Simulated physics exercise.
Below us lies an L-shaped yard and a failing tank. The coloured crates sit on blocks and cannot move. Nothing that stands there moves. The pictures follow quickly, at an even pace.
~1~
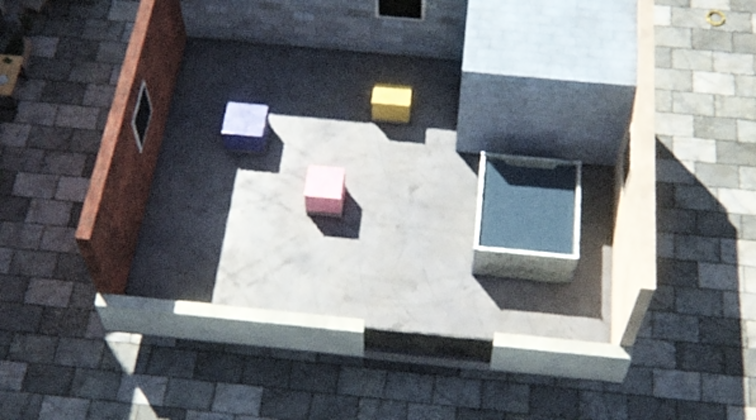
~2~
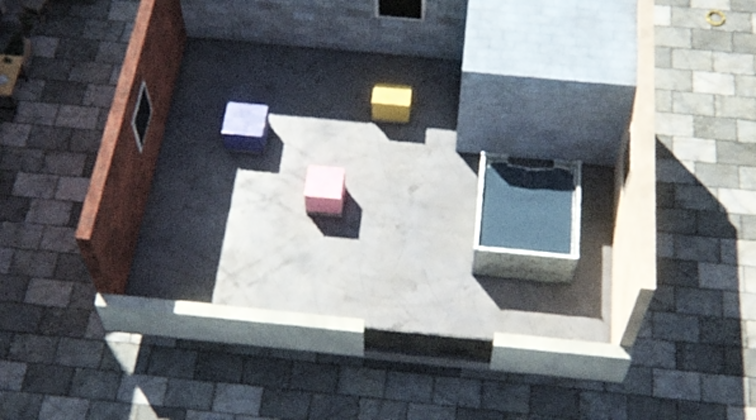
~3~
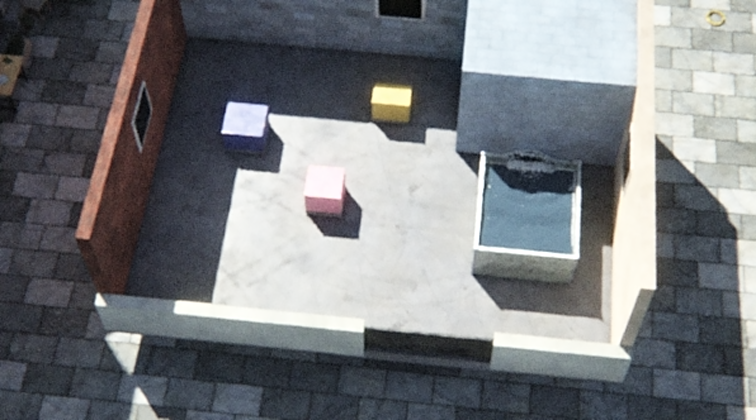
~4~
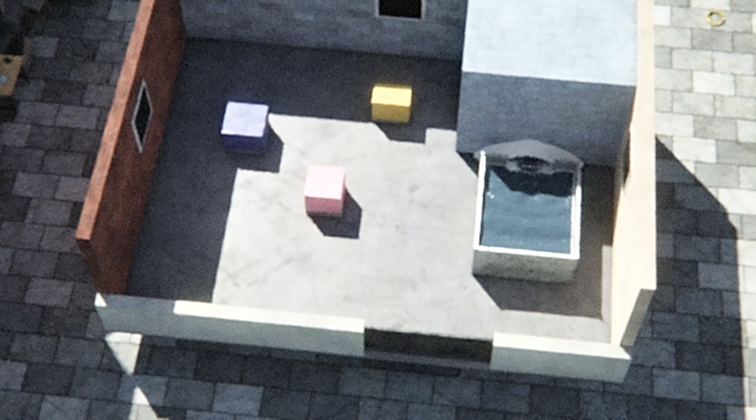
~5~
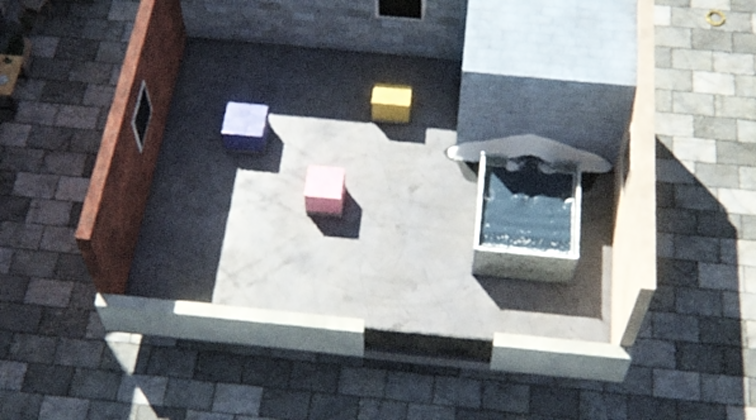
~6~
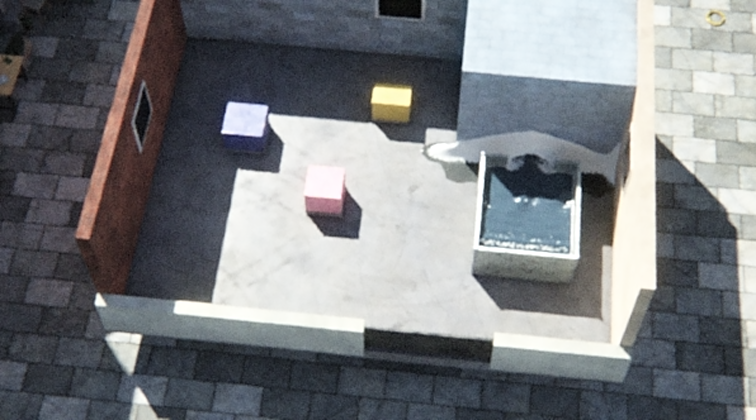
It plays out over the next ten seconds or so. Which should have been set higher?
The blue crate is soaked; the yellow crate keeps dry; the pink crate is soaked.
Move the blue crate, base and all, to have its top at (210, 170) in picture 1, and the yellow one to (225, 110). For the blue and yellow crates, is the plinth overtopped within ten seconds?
The blue one is wetted, the yellow one gets wet.
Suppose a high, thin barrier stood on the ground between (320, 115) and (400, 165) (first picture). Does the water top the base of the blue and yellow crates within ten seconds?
My reading: The blue crate is soaked; the yellow crate ends up wet.
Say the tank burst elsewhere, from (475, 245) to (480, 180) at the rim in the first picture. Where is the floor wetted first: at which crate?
First comes the pink crate.
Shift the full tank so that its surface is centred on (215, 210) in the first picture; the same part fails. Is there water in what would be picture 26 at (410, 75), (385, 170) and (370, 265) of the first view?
In that order: Under water, under water, no water.
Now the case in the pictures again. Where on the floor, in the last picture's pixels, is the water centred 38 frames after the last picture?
Close to (423, 237).
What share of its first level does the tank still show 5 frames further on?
Near 68 in a hundred.
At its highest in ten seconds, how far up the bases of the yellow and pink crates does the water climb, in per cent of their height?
About 70 and 220 per cent.
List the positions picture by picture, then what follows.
The water tank at (528, 207) is whole and still, in the first picture.
Water pours out on the water tank's far side and has run to a hidden place, in the second picture.
Water pours out on the water tank's far side and has run to a hidden place, in the third picture.
Water pours out on the water tank's far side and has run to (582, 165), in the fourth picture.
The front is at (612, 168), out from the gap on the water tank's far side, in the fifth picture.
Water pours out on the water tank's far side and has run to (427, 151), in the sixth picture.
A moment on, water covers 20 % of the floor; the blue crate not reached, the yellow crate water round its plinth, the pink crate water round its plinth.
Next, water covers 35 % of the floor; the blue crate water round its plinth, the yellow crate water round its plinth, the pink crate water round its plinth.
Then, water covers 50 % of the floor; the blue crate water round its plinth, the yellow crate water round its plinth, the pink crate water round its plinth.
Later, water covers 80 % of the floor; the blue crate water round its plinth, the yellow crate water round its plinth, the pink crate water round its plinth.
In the end, water covers 90 % of the floor; the blue crate was topped, the yellow crate stayed above the water, the pink crate was topped.
